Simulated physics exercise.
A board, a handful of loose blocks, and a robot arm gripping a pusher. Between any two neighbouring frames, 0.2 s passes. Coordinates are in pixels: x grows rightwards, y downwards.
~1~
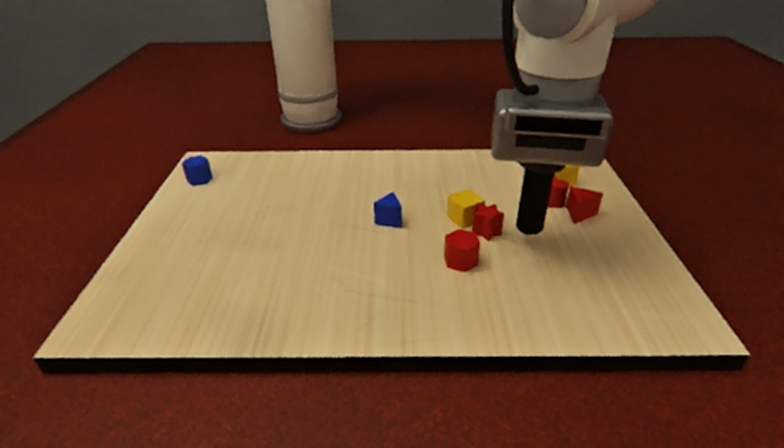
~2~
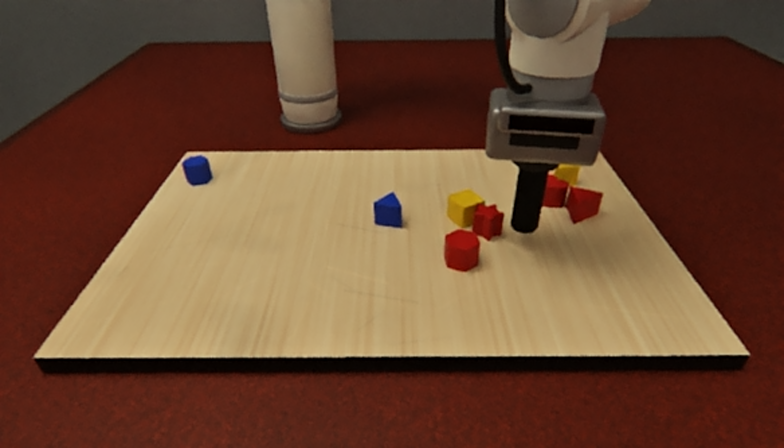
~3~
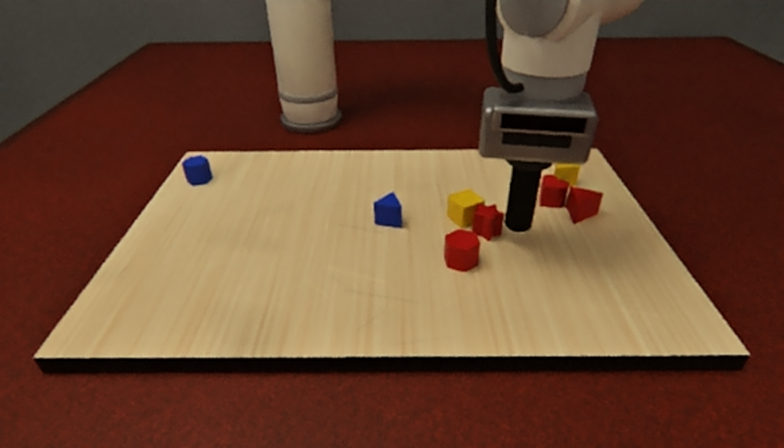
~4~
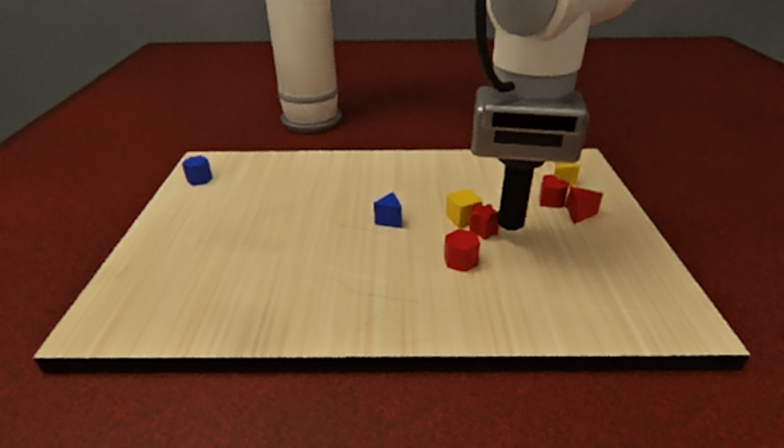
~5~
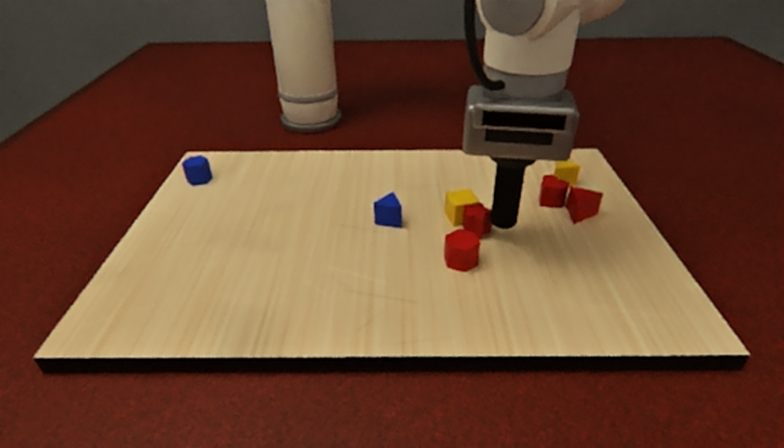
The robot arm slid its black pusher slowly left across the wooden board, then nudged a small red block slightly left against the yellow one, while the blue blocks stayed still.
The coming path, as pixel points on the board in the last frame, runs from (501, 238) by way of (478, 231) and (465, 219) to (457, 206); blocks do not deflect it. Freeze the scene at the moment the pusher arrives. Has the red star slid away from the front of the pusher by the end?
My answer is yes.
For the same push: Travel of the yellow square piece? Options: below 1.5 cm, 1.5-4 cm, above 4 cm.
It's set to move over 4 cm.
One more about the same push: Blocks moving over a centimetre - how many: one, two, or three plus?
It will shift two blocks.
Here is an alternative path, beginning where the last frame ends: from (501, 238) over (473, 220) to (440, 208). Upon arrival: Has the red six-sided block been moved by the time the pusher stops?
No, it doesn't check out.
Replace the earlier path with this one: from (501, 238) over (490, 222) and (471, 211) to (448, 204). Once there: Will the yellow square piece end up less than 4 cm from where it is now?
Answer: No.
The first path, step by step. Halfway along, pusher at (471, 210); yellow square piece at (445, 188), turned 20° clockwise; red star at (448, 203), turned 40° anticlockwise.
At the end, pusher at (458, 192); yellow square piece at (431, 179), turned 15° anticlockwise; red six-sided block not moved; red star at (445, 201), turned 65° anticlockwise.
